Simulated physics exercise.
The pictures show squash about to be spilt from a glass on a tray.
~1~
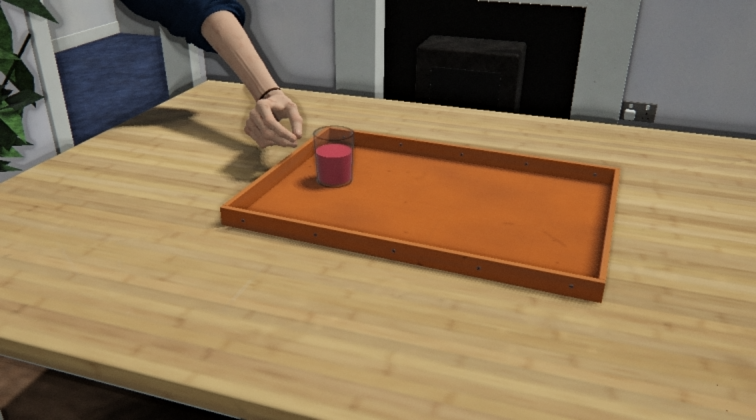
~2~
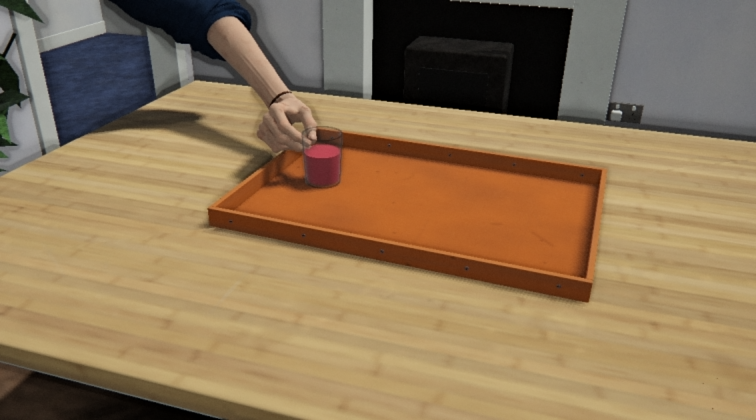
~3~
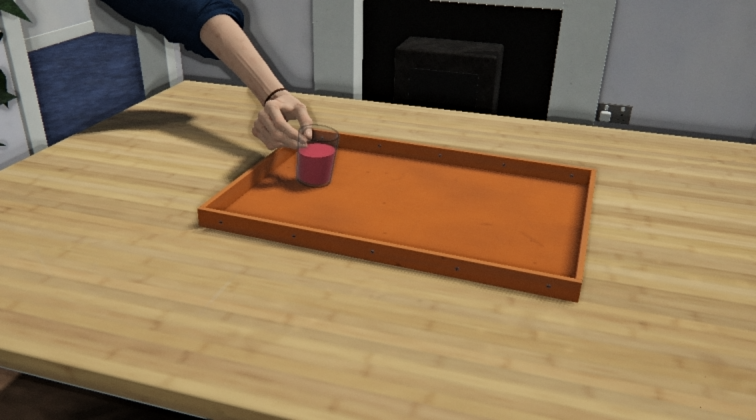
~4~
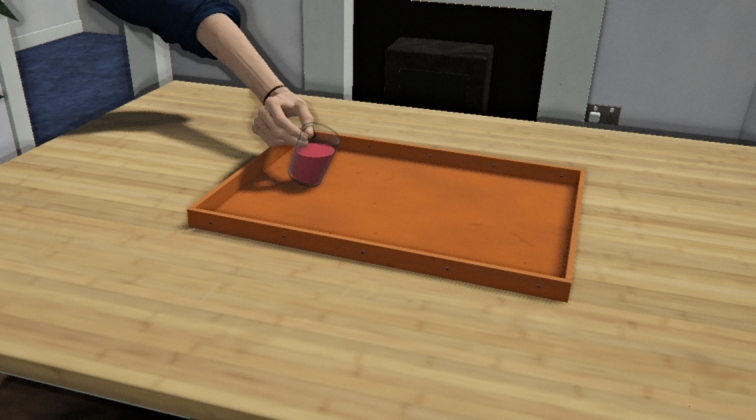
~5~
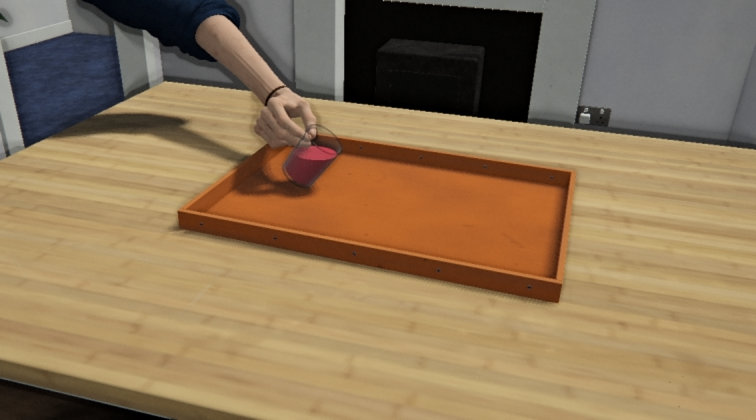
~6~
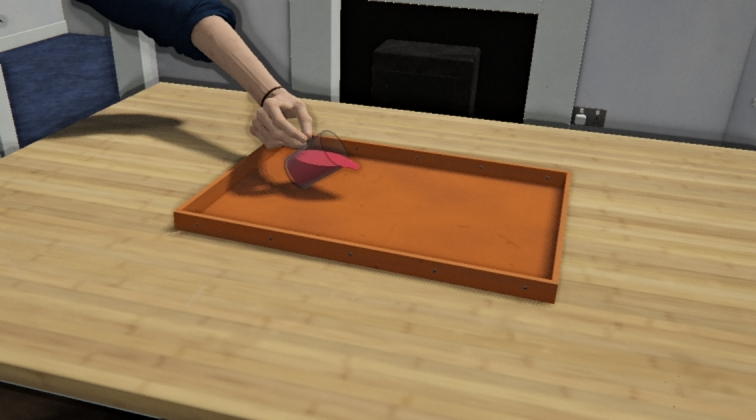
The footage shows a glass of pink drink standing upright on an orange tray on a wooden table, then a hand pushes it and it tilts steadily to the right, the drink reaching the rim and extending past it.
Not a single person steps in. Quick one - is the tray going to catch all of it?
I think it will be confined to the tray.
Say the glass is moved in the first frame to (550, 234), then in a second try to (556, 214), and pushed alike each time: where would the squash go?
One: It wets the top as well. Two: It gets out on to the top.
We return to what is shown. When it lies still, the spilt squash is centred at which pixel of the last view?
Close to (483, 220).
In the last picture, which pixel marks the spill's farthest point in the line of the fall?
Around (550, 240).
Soon after, the glass lies in the tray; the puddle covers about as much as a plate; all of it is inside the rim.
Later, the puddle covers about as much as a tray; all of it is inside the rim.
In the end, the puddle covers about as much as a tray; all of it is inside the rim.
